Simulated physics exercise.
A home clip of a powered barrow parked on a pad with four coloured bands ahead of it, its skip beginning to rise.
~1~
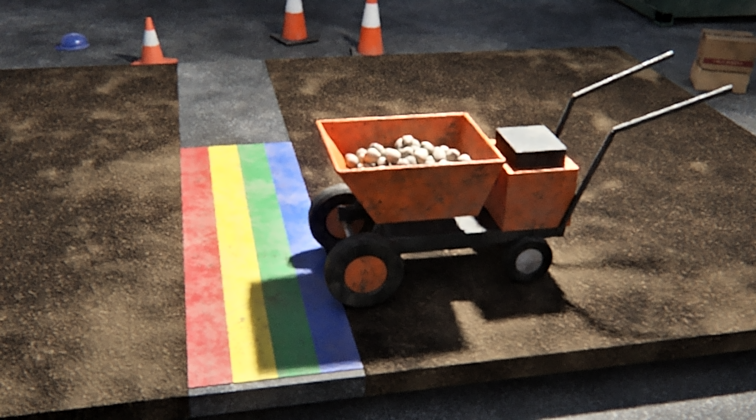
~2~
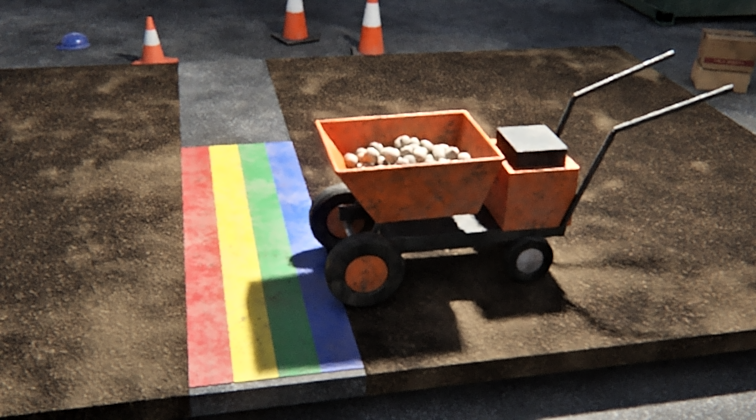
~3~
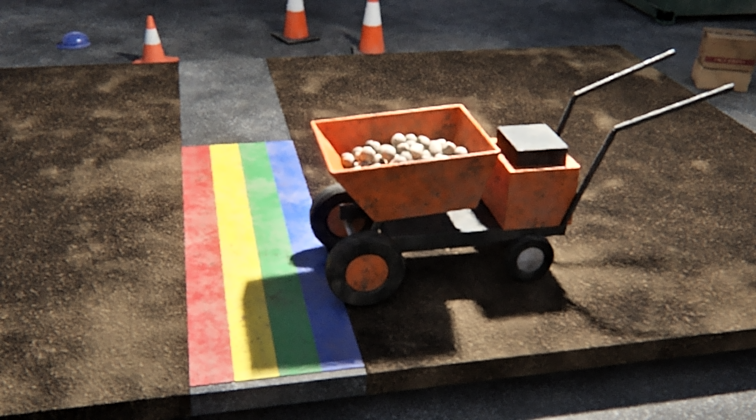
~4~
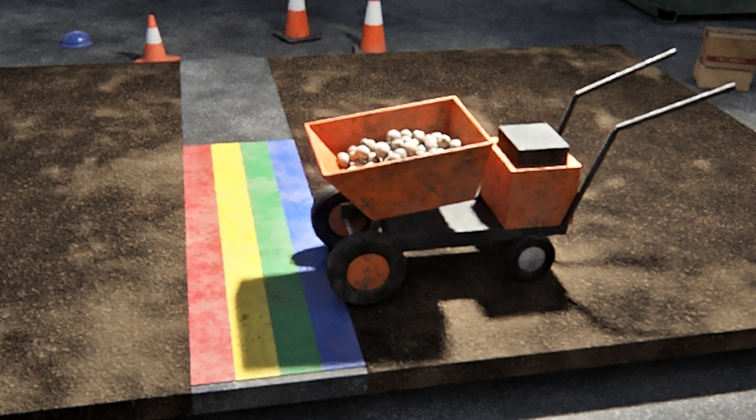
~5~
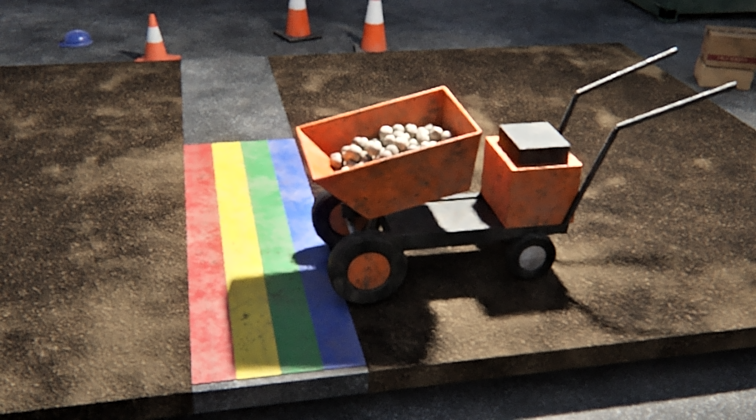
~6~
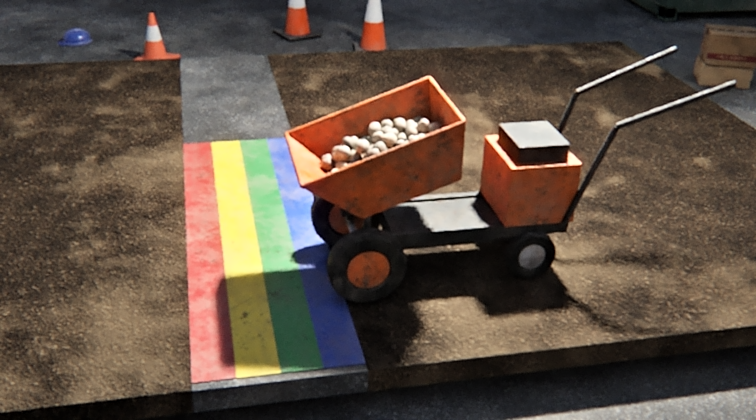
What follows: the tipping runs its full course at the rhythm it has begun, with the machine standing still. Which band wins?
The red one gets the largest share.
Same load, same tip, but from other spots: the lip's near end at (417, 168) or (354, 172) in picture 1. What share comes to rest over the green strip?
In turn 30 and 10 in a hundred.
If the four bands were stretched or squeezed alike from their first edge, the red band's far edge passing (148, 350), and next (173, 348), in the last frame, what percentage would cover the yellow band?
Roughly 40 per cent, and 30 per cent.
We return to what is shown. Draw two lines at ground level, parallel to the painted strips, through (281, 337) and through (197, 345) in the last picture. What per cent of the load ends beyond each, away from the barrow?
Roughly 100 per cent, and 50 per cent.
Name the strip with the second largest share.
Next in line is that yellow strip.
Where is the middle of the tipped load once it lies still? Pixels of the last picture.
At about (193, 281).
Soon, skip tipped steeply; all in the skip.
A while on, skip tipped right over; nearly all in the skip; a stray few over the yellow strip; a small part over the red strip; a stray few falling.
Towards the end, skip tipped right over; about a quarter in the skip; a stray few over the green strip; a small part over the yellow strip; about a third over the red strip; about a quarter off the paint.
Finally, skip tipped right over; a stray few over the blue strip; a stray few over the green strip; about a quarter over the yellow strip; about a third over the red strip; about half off the paint.
